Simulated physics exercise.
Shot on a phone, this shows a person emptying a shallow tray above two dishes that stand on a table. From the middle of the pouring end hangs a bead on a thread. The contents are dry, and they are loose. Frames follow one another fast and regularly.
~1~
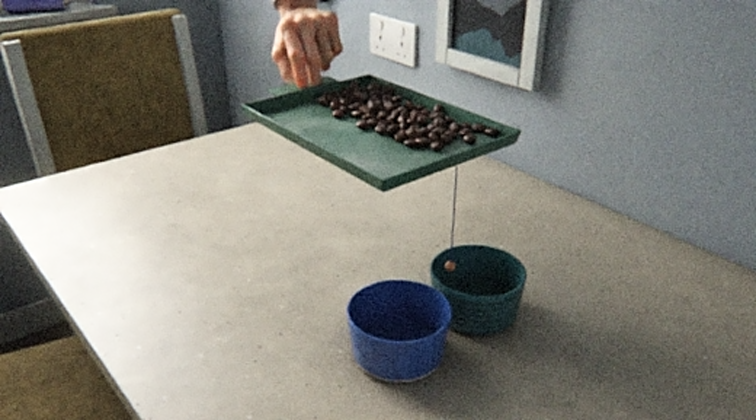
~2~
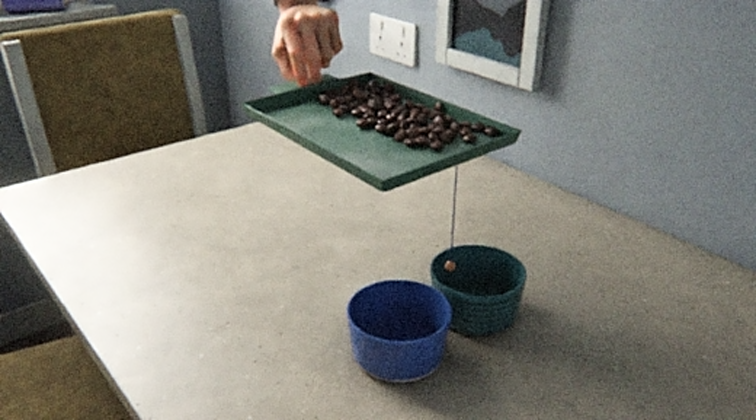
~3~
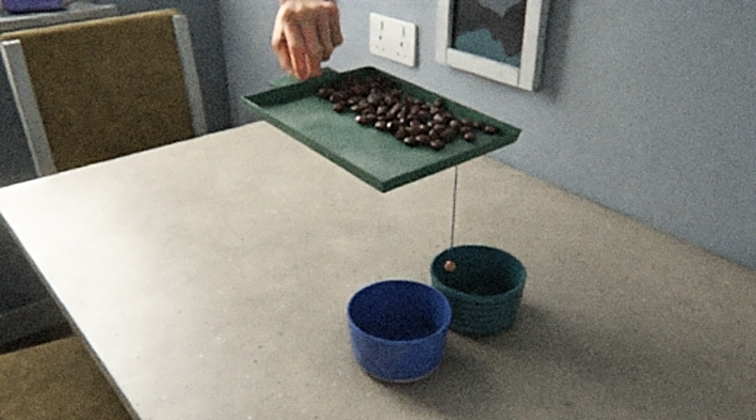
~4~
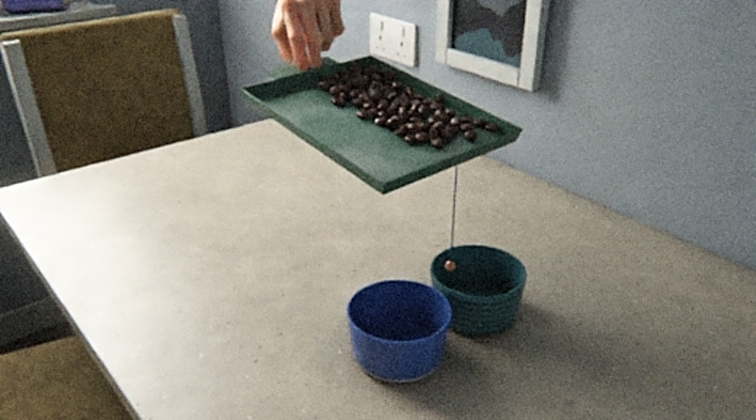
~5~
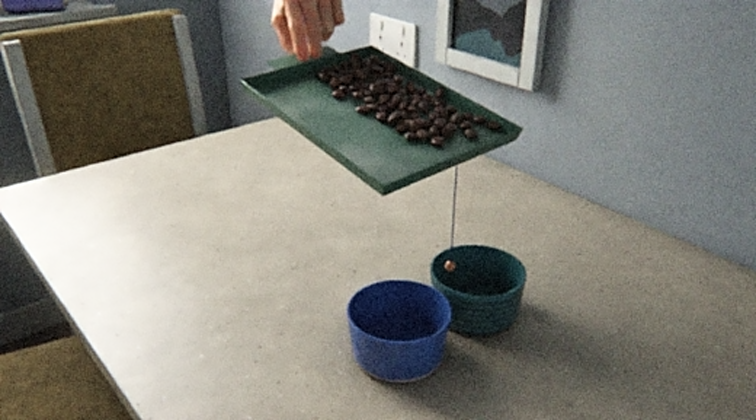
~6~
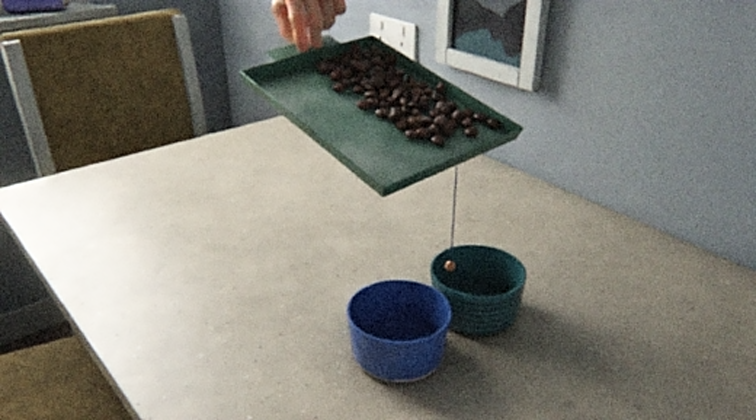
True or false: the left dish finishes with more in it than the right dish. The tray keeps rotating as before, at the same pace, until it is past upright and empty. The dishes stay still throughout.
True.
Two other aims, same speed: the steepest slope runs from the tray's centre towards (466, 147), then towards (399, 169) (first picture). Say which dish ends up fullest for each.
One: The dish on the right. Two: Left.
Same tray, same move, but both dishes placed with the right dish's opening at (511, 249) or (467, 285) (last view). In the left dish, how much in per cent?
Trial 1 near 30 percent, trial 2 near 60 percent.
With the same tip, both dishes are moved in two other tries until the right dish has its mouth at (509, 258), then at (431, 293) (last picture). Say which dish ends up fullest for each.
The first time the left-side one comes out ahead, then the right-side one the second time.
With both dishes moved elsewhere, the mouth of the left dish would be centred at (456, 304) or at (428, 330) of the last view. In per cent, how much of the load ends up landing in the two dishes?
Roughly 60 %, then roughly 90 %.
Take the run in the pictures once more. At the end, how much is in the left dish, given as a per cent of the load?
I'd put that share near 70 per cent.
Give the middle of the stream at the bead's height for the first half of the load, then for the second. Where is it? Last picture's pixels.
I'd say close to (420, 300) at first and close to (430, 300) later on.
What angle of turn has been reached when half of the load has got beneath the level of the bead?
Somewhere near 90°.
Just after the last frame, tray tipped steeply; almost all on the tray; just a few in the right dish; just a few in the air.
A moment on, tray tipped right over; roughly a third on the tray; roughly a quarter in the left dish; just a few in the right dish; about a tenth outside both; roughly a quarter in the air.
Further on, tray tipped past a quarter turn; the larger part in the left dish; about a tenth in the right dish; roughly a quarter outside both.
When it is over, tray tipped past a quarter turn; the larger part in the left dish; about a tenth in the right dish; roughly a quarter outside both.
